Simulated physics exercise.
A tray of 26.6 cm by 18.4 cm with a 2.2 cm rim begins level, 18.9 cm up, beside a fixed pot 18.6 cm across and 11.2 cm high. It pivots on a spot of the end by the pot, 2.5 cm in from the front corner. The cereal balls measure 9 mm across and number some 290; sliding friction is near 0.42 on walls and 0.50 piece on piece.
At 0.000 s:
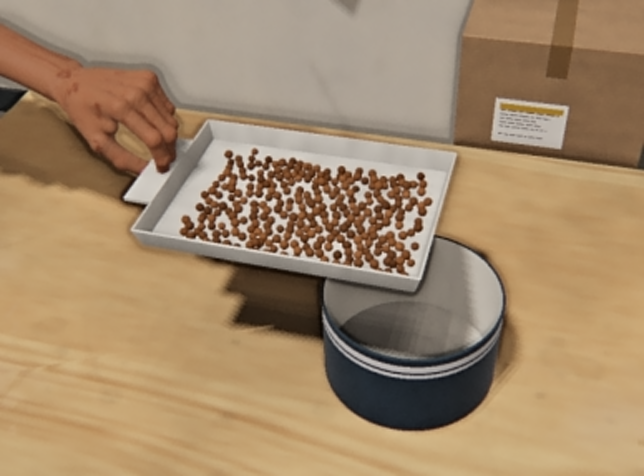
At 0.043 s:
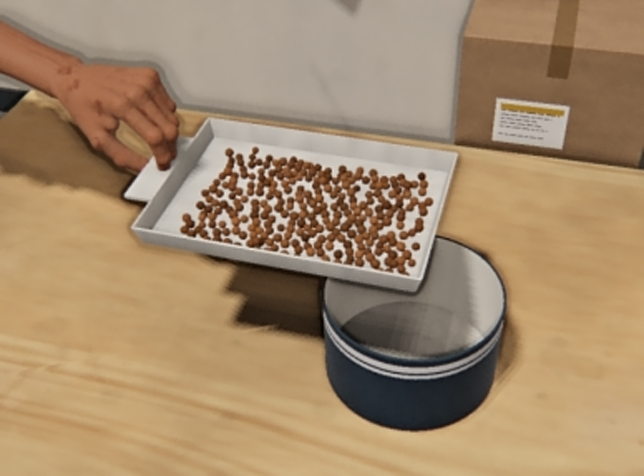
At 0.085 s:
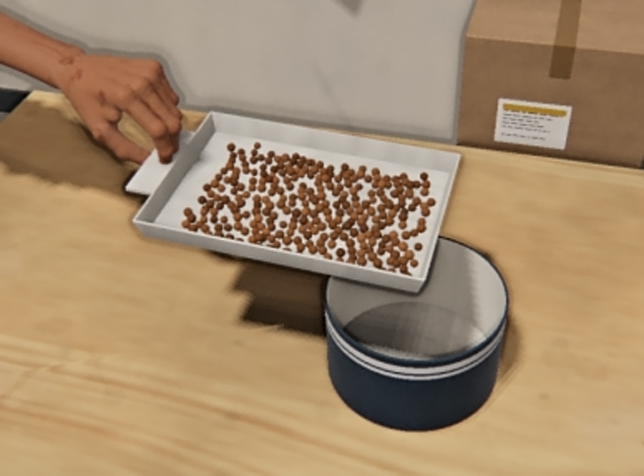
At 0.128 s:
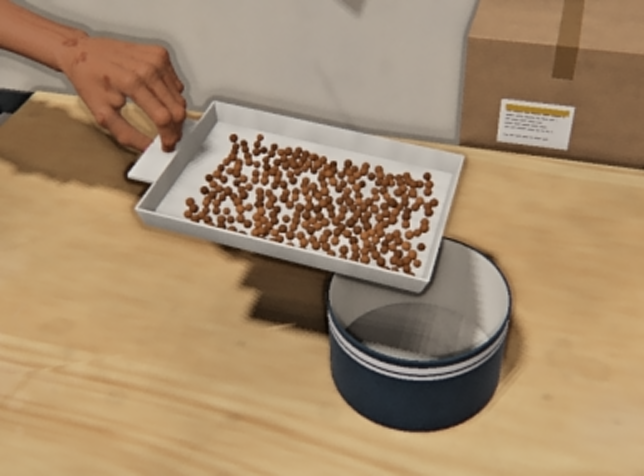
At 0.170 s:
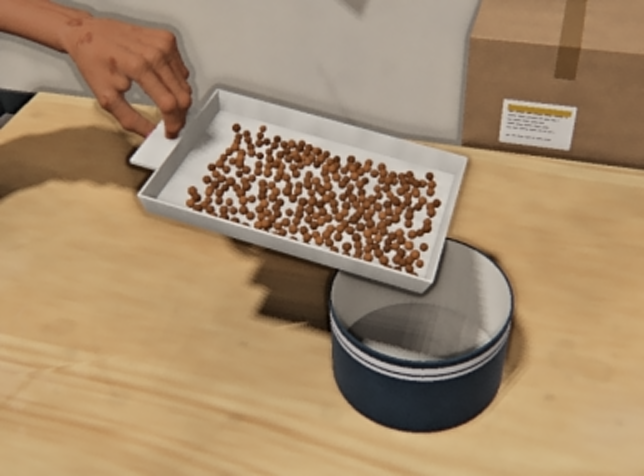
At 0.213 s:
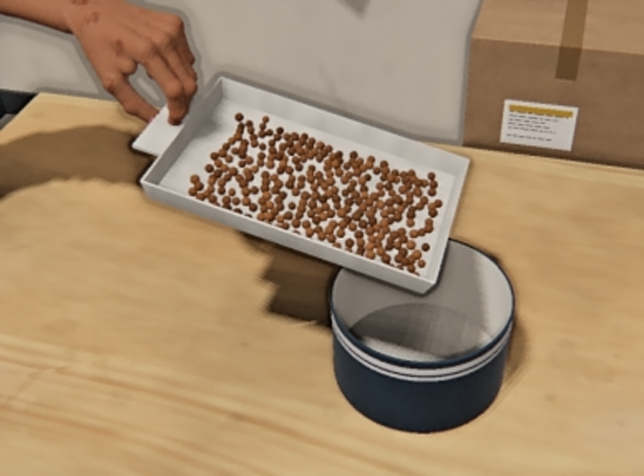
A hand at the upper left holds a shallow white tray of small reddish-brown balls over a pale wooden table, seen from above at an angle. The tray's right end overlaps the rim of a dark blue pot with white stripes and a pale inside, and a cardboard box with a label stands behind at right. The hand raises the left end, slanting the tray modestly down to the right, while the balls stay spread across it and the view shifts very slightly.
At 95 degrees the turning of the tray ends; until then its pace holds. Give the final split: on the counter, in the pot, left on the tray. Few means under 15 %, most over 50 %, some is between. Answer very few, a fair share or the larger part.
Counter: A fair share, pot: The larger part, tray: Very few.
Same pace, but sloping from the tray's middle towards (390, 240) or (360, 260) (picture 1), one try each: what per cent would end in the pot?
Some 25 and 5 per cent.
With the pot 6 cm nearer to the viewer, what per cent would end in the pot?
In that case some 30 per cent.
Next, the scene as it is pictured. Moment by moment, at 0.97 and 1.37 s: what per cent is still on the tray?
In turn: 100, 10.
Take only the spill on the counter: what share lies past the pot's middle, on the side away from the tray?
Roughly 100 per cent.
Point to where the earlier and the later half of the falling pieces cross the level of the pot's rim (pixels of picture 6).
First near (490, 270), later near (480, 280).
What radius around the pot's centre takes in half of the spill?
Some 18 cm.
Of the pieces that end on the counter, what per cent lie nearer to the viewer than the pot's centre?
Roughly 20 per cent.
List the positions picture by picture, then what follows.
In the first picture, tray tilt 0 degrees, front corners at (140, 227) and (414, 273); middle of the pieces at (312, 205); pot at (413, 291).
In the second picture, tray tilt 1 degrees, front corners at (140, 225) and (416, 274); middle of the pieces at (313, 204).
In the third picture, tray tilt 3 degrees, front corners at (142, 218) and (419, 274); middle of the pieces at (315, 201).
In the fourth picture, tray tilt 6 degrees, front corners at (144, 206) and (423, 275), lowest corner right back; middle of the pieces at (319, 197).
In the fifth picture, tray tilt 10 degrees, front corners at (147, 193) and (426, 275), lowest corner right back; middle of the pieces at (322, 192).
In the sixth picture, tray tilt 13 degrees, front corners at (150, 179) and (429, 276), lowest corner right back; middle of the pieces at (325, 186); pot at (422, 293). Its pace works out near 85 degrees a second.
After 0.66 s, tilt 52 degrees; the tray holds 100 %, the pot 0 %.
Then, at 0.97 s, tilt 79 degrees; the tray holds 100 %, the pot 0 %.
Then, at 1.37 s, tilt 95 degrees; the tray holds 10 %, the pot 40 %.
At rest (2.2 s), counter 40 %, pot 60 %, tray 0 %.
